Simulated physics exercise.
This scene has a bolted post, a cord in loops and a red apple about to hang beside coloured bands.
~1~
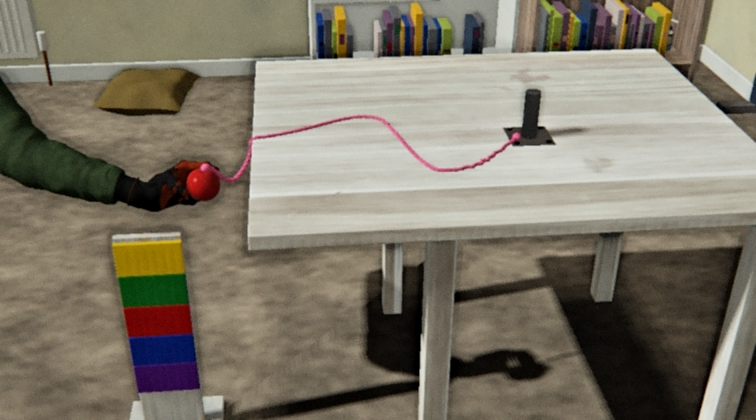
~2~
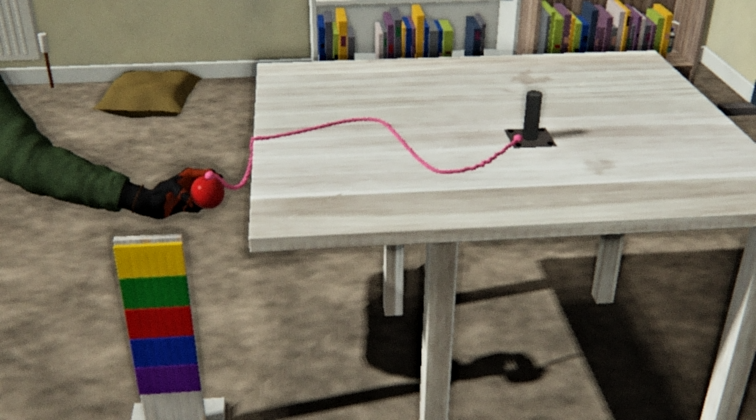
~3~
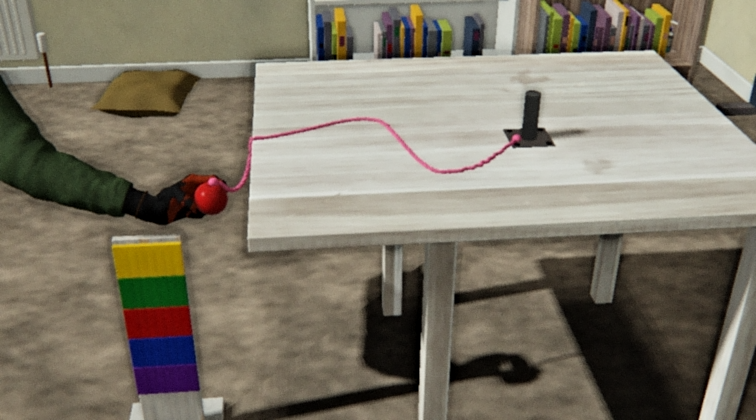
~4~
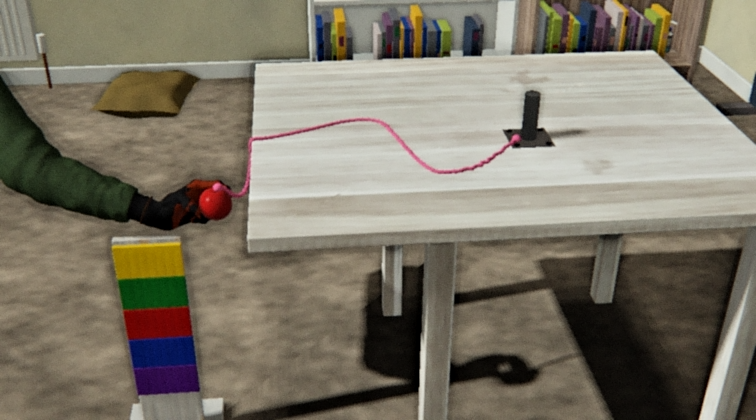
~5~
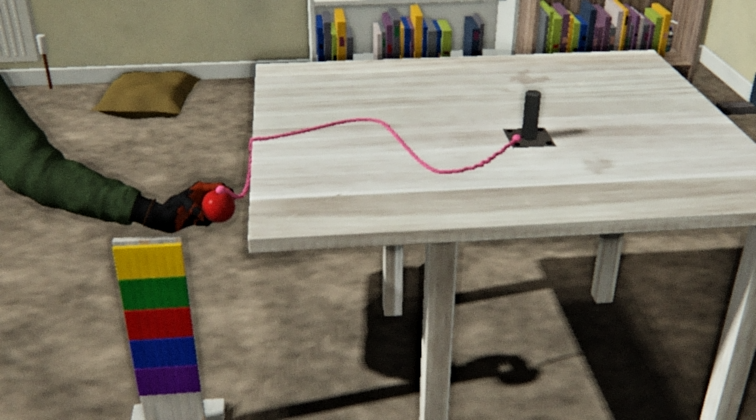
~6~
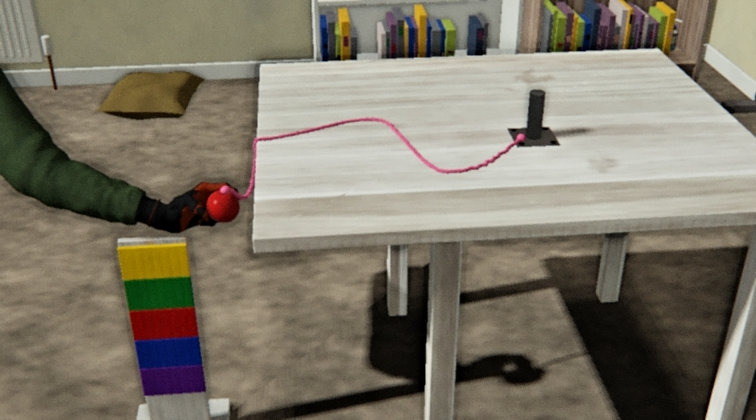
A gloved hand in a green sleeve held a red ball tied to a pink cord that curved across a white table, and moved it slowly down and right above a board of coloured bands.
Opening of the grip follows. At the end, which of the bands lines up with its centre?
The band that lines up is blue.
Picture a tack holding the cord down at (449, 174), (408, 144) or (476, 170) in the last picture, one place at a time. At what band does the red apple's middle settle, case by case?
Going through them one at a time, the answers are red; green; red.
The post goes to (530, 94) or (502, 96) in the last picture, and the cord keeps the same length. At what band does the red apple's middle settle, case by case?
Result 1: Red. Result 2: Blue.
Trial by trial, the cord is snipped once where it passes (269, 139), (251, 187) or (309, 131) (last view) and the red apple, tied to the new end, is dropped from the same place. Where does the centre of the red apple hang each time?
Respectively (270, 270), (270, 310) and (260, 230).
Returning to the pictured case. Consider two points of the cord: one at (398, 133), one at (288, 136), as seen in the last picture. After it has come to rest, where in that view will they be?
(305, 155) and (264, 244), roughly.
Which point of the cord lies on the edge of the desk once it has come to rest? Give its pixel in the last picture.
Approximately at (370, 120) in the final frame.
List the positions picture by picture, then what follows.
In the first picture, red apple (204, 185); yellow (149, 260); green (154, 292); red (158, 322); blue (163, 351); purple (167, 378).
In the second picture, red apple (208, 192); cord through (496, 155) (433, 169) (395, 134) (334, 124) (256, 142).
In the third picture, red apple (211, 198).
In the fourth picture, red apple (216, 204); cord through (495, 155) (431, 170) (394, 134) (332, 124) (255, 143).
In the fifth picture, red apple (219, 206).
In the sixth picture, red apple (223, 207); cord through (500, 154) (436, 169) (398, 133) (337, 124) (259, 143).
A little later, apple near (295, 353); level with blue.
Next, apple near (258, 351); level with blue.
When it is over, apple near (273, 353); level with blue. Its centre hangs level with the blue band.
